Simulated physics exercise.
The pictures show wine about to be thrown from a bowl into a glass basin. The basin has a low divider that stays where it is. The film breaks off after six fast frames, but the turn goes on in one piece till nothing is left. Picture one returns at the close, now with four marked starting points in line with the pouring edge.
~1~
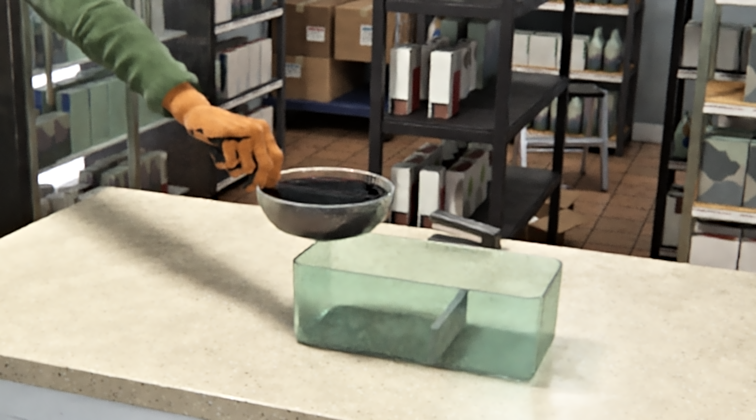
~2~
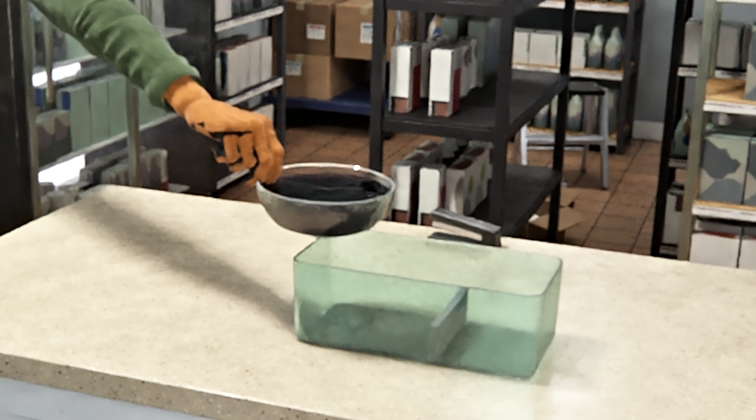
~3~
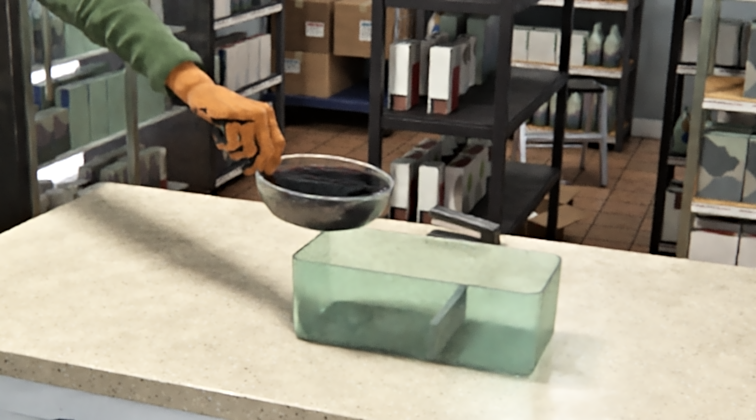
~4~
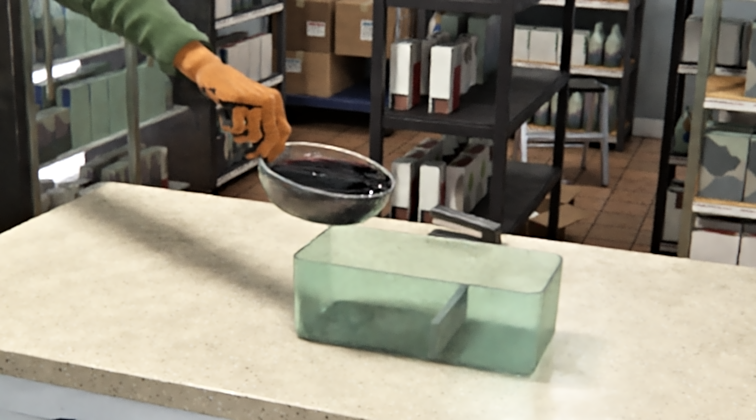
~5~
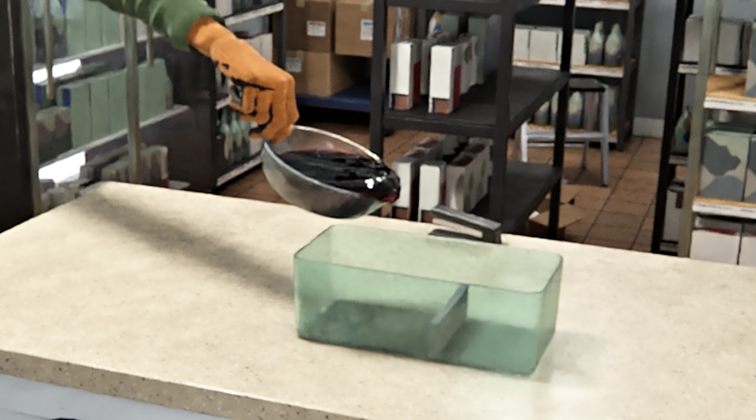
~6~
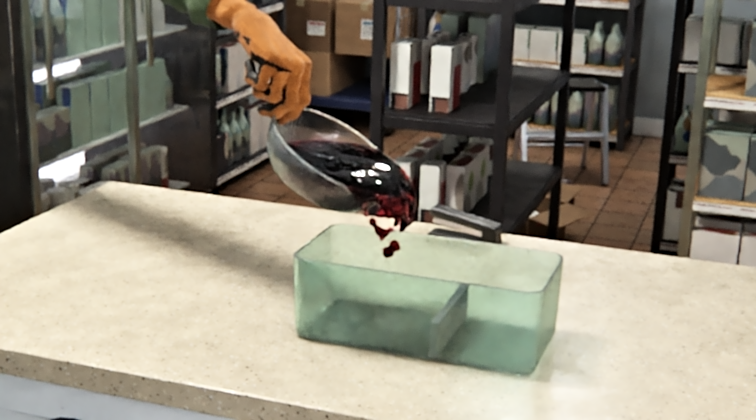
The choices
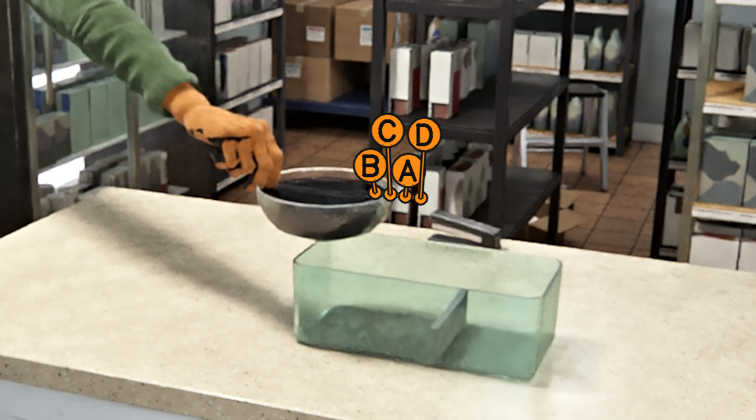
A gloved hand tilts a glass bowl rightward, and dark red liquid slips over its lip.
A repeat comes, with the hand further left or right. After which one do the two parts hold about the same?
B.
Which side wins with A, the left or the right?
The right one.
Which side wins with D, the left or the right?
More ends on the right.
On the marked copy, A at (405, 196); B at (375, 192); C at (390, 194); D at (420, 198).
For spot A, about 17 % ends left of the wall and 82 % right of it.
For spot B, about 49 % ends left of the wall and 49 % right of it.
For spot C, about 28 % ends left of the wall and 71 % right of it.
For spot D, about 13 % ends left of the wall and 86 % right of it.
